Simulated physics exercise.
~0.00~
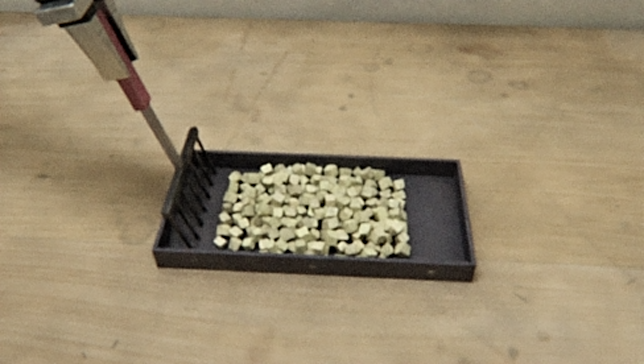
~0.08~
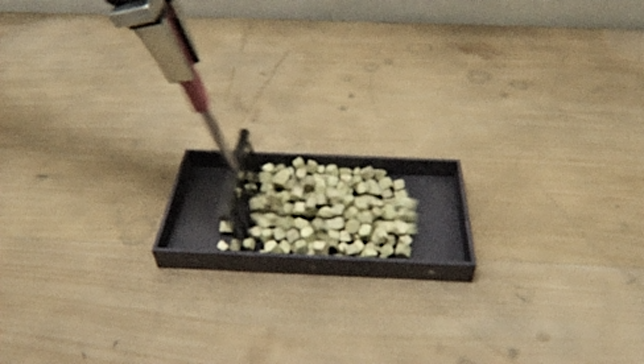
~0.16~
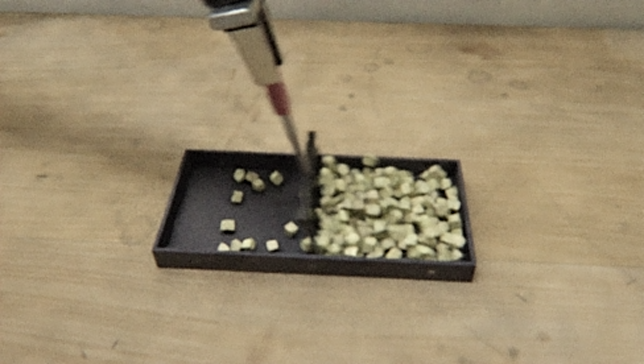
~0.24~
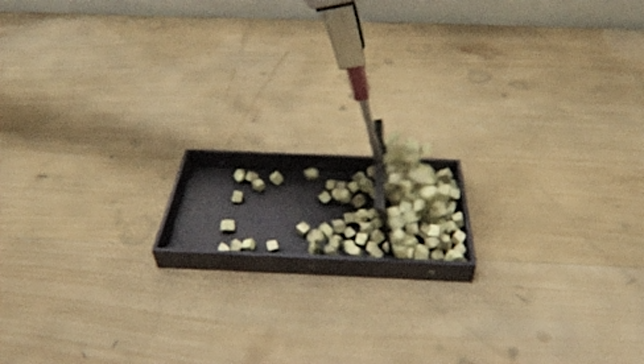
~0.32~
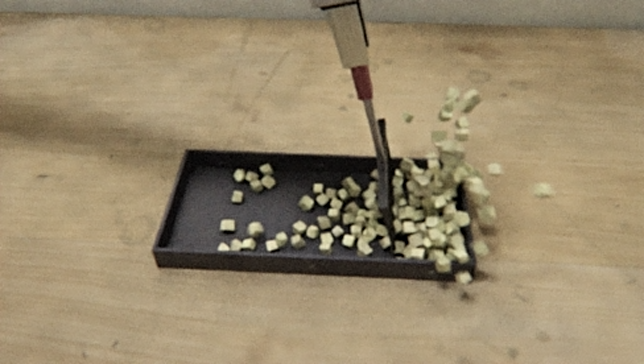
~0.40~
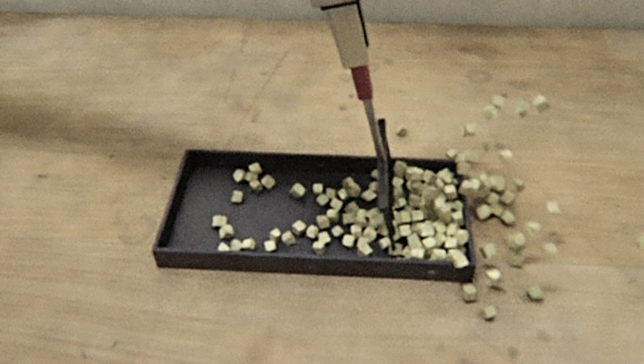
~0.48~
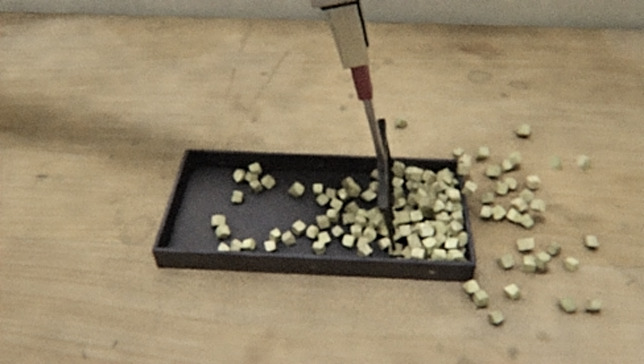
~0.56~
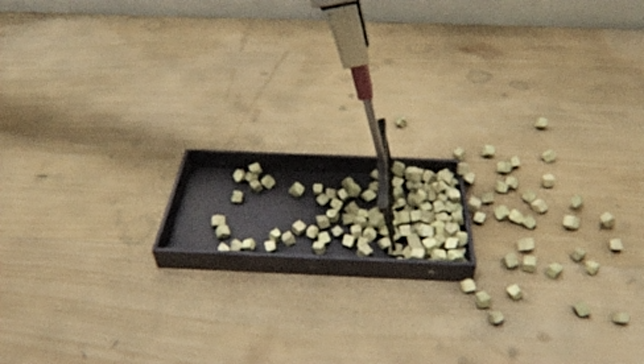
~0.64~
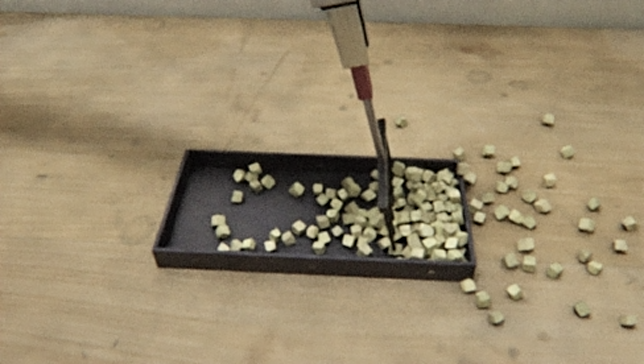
The video shows a robot arm sweeping a black fork to the right through pale green vegetable dice in a dark tray, piling them against the right end until some fly over the edge and scatter on the wooden table, while most remain in the tray.
